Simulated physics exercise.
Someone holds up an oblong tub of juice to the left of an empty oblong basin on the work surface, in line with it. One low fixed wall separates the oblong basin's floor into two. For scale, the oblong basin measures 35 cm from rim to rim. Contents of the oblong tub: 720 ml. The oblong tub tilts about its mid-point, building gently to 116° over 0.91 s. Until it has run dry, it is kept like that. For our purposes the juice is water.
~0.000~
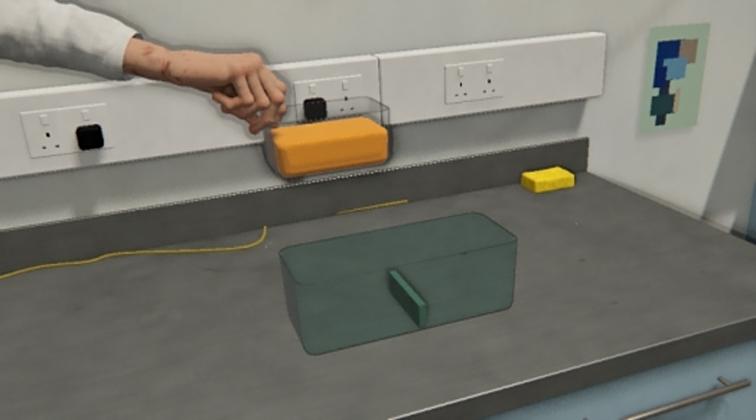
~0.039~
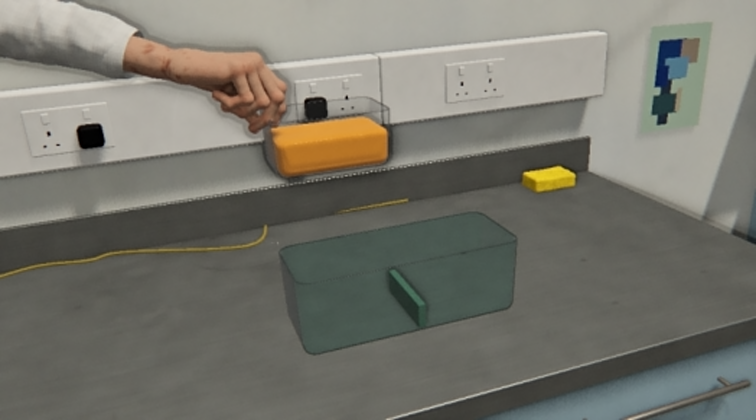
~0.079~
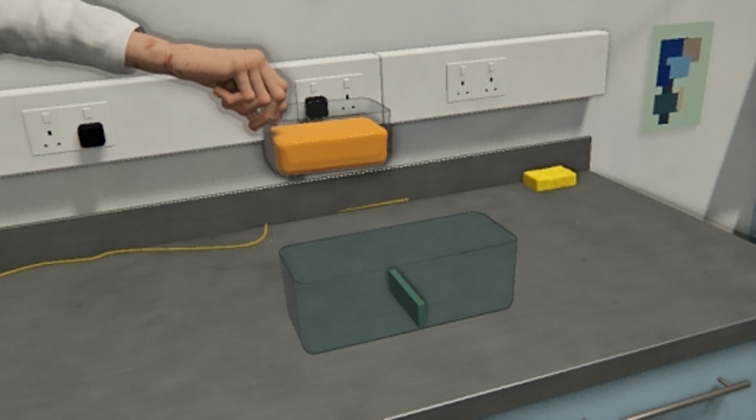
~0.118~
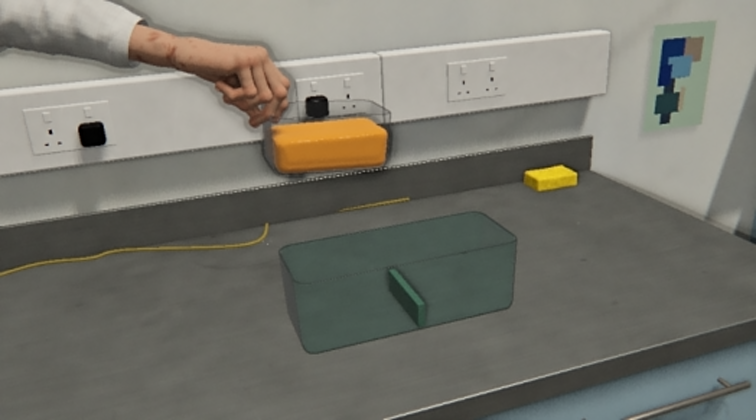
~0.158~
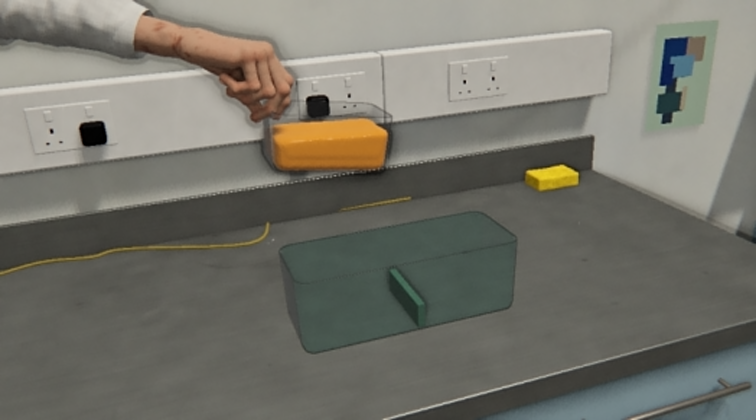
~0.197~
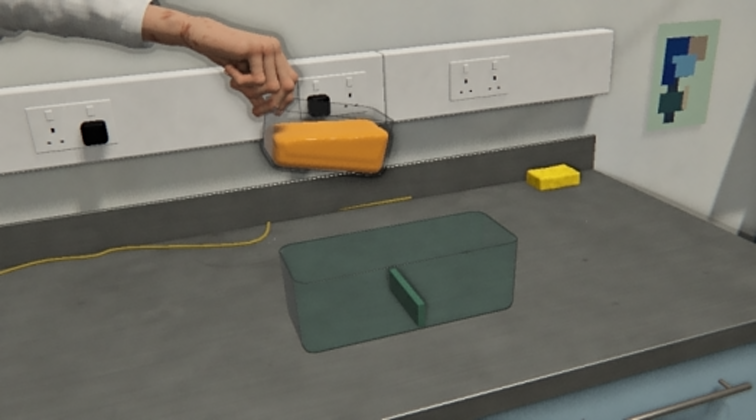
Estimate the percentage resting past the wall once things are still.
I would say roughly 63 percent.
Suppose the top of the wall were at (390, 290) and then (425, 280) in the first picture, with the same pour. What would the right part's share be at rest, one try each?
In turn about 70 and 45 per cent.
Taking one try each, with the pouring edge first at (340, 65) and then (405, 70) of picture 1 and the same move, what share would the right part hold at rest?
Try 1: 40 %; try 2: 80 %.
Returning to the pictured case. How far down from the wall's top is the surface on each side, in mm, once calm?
Measured: Left around 30 mm, right around 18 mm.
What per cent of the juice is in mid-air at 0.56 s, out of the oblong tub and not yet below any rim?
It comes to roughly 52 per cent.
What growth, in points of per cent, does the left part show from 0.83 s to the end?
Around 14 in a hundred.
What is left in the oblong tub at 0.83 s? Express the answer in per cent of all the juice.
6 per cent or so.
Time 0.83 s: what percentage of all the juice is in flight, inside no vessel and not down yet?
Airborne fraction: Approx. 10 %.
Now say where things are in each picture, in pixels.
In the first picture, it leans 0°; its right rim is at (379, 104); the juice meets the walls at (269, 138) and (377, 123); the oblong basin's rim runs from (287, 268) to (499, 226); the wall's top is at (406, 288).
In the second picture, it leans 1°; its right rim is at (379, 104); the juice meets the walls at (269, 137) and (377, 123).
In the third picture, it leans 2°; its right rim is at (380, 105); the juice meets the walls at (269, 136) and (377, 123).
In the fourth picture, it leans 5°; its right rim is at (381, 108); the juice meets the walls at (269, 136) and (377, 124).
In the fifth picture, it leans 8°; its right rim is at (382, 112); the juice meets the walls at (269, 135) and (378, 125).
In the sixth picture, it leans 13°; its right rim is at (384, 116); the juice meets the walls at (269, 134) and (379, 125).
By 0.56 s the tilt is 79° and 41 per cent is still to pour, 0 is left of the wall and 8 right of it.
By 0.83 s the tilt is 114° and 6 per cent is still to pour, 16 is left of the wall and 64 right of it.
By 1.11 s the tilt is 116° and 0 per cent is still to pour, 31 is left of the wall and 63 right of it.
By 1.41 s the tilt is 116° and 0 per cent is still to pour, 31 is left of the wall and 63 right of it.
At rest 31 per cent lies left of the wall, 63 right of it and 6 outside.
